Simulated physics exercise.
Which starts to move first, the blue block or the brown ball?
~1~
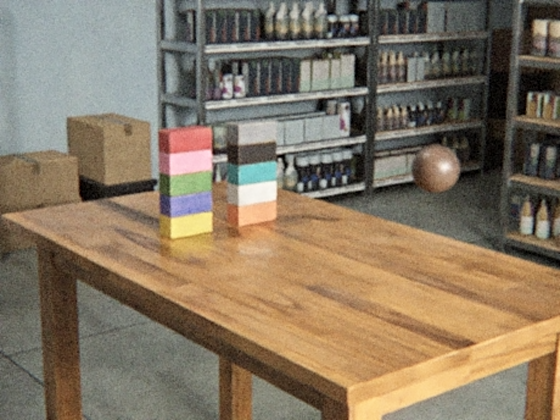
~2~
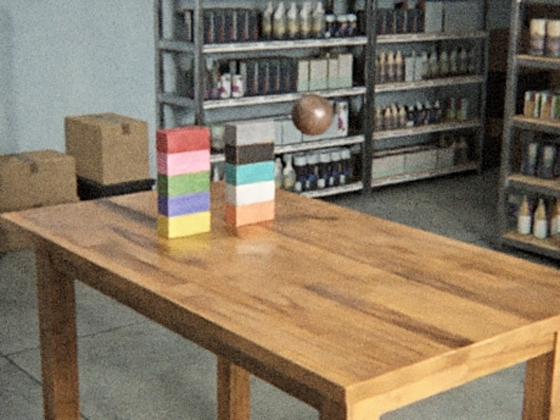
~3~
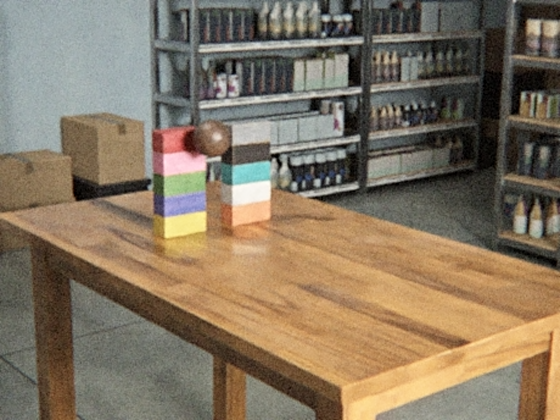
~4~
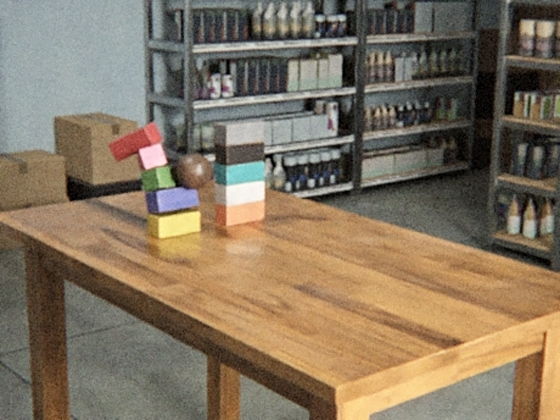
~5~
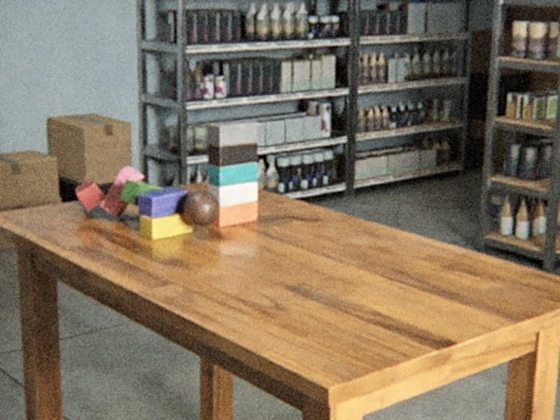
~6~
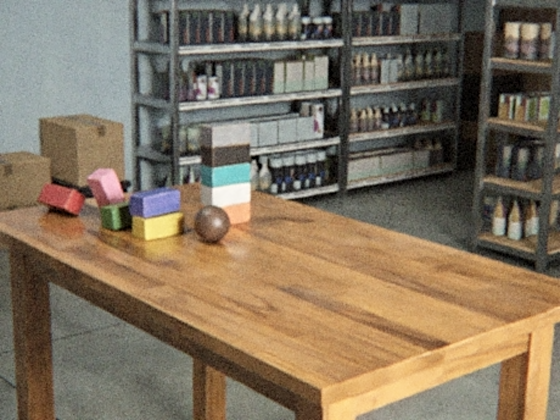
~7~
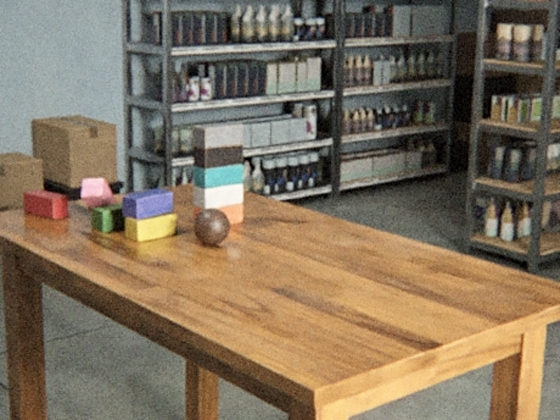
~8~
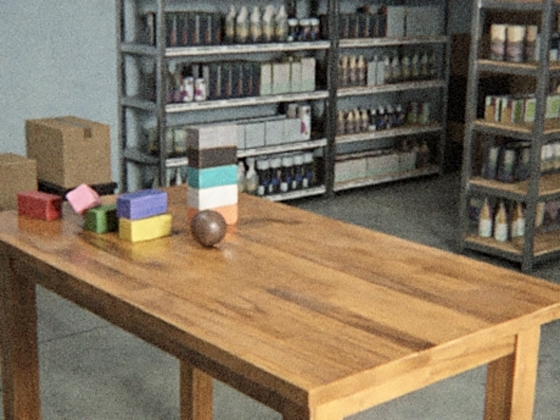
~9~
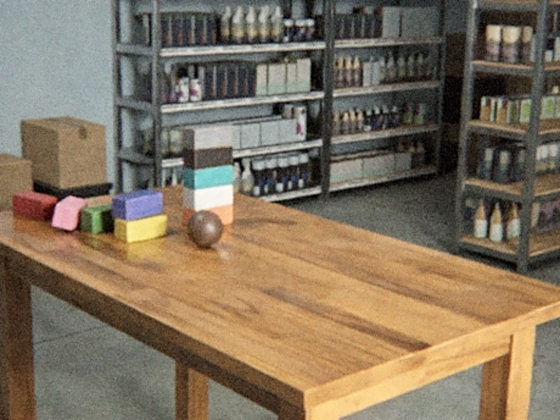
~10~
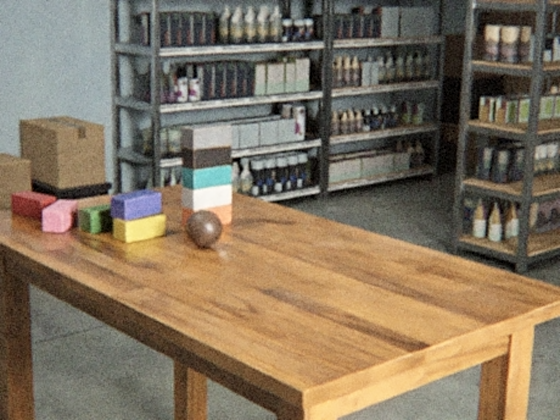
The brown ball moves first. It is already flying toward the stacks while the blue block sits still, and the blue block only shifts after the ball strikes.
